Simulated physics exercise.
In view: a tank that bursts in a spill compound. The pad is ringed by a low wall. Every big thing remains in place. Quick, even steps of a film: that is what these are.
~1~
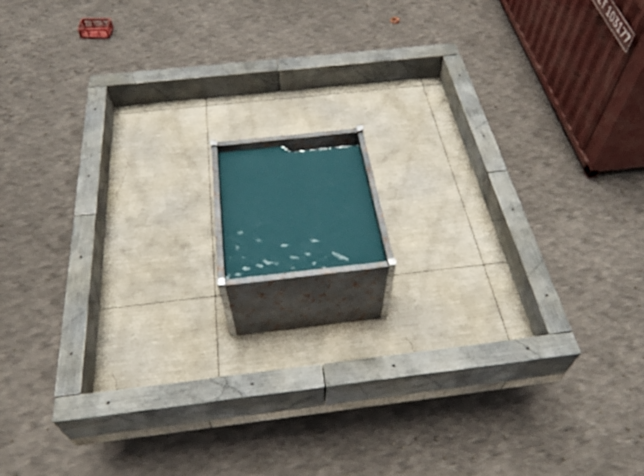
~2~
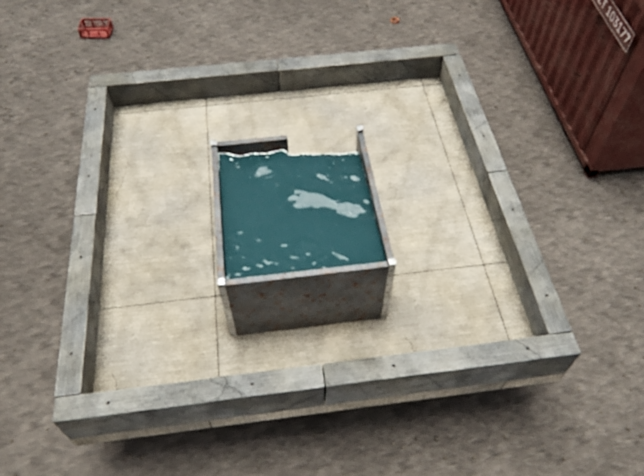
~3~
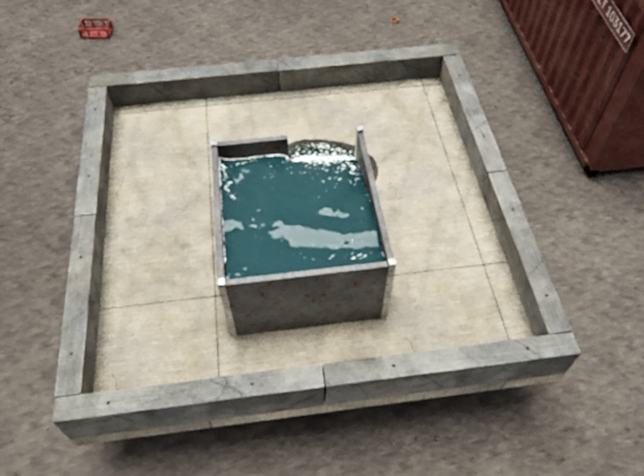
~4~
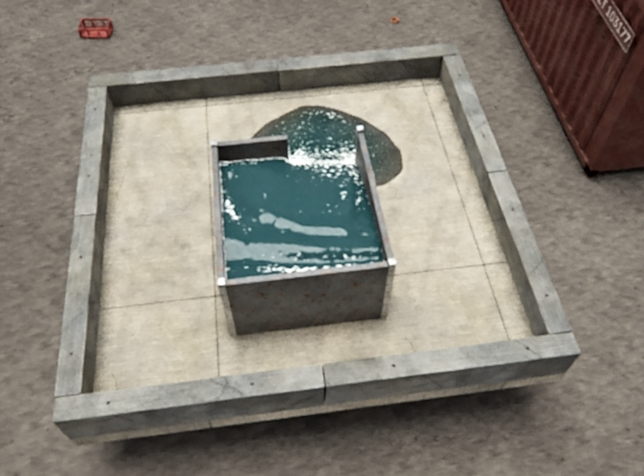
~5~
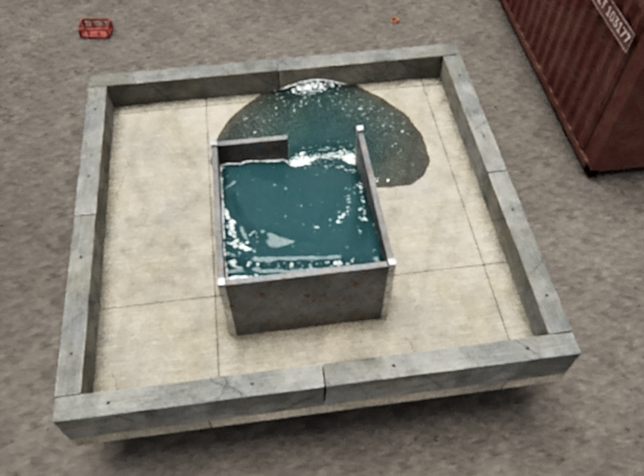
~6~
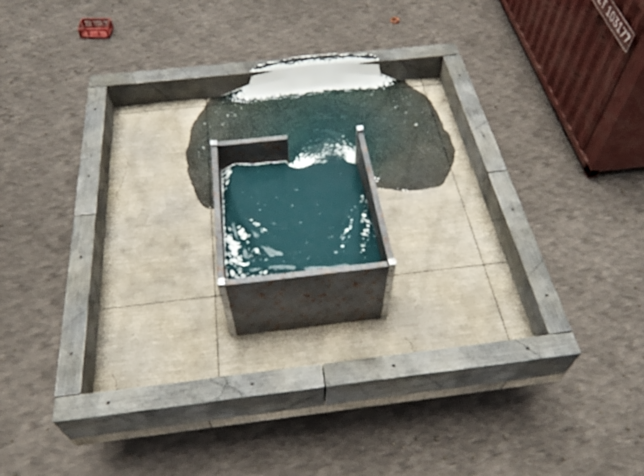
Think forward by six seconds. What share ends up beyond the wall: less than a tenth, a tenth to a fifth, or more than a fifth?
Judging by that, the escape is slight, not a full tenth.
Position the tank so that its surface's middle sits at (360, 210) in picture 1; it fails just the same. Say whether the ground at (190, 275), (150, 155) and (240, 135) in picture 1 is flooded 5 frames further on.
Untouched, untouched, submerged.
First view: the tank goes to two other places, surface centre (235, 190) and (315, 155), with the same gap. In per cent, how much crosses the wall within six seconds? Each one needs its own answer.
First case around 4 percent, second around 8 percent.
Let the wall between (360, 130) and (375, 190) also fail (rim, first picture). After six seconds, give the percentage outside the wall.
Estimated share: Roughly 6 %.
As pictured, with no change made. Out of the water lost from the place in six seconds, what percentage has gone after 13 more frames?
Roughly 95 %.
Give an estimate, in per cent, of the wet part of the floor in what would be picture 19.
I make it 60 per cent.
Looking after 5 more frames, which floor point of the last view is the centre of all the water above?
Roughly (306, 202).
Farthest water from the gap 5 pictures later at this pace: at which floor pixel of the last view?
Point: (115, 112) in the last picture's pixels.
A moment on, water covers 35 % of the floor; the low wall has let 0 % over.
Next, water covers 35 % of the floor; the low wall has let 1 % over.
Then, water covers 50 % of the floor; the low wall has let 4 % over.
Later, water covers 80 % of the floor; the low wall has let 5 % over.
In the end, water covers 80 % of the floor; the low wall has let 5 % over.
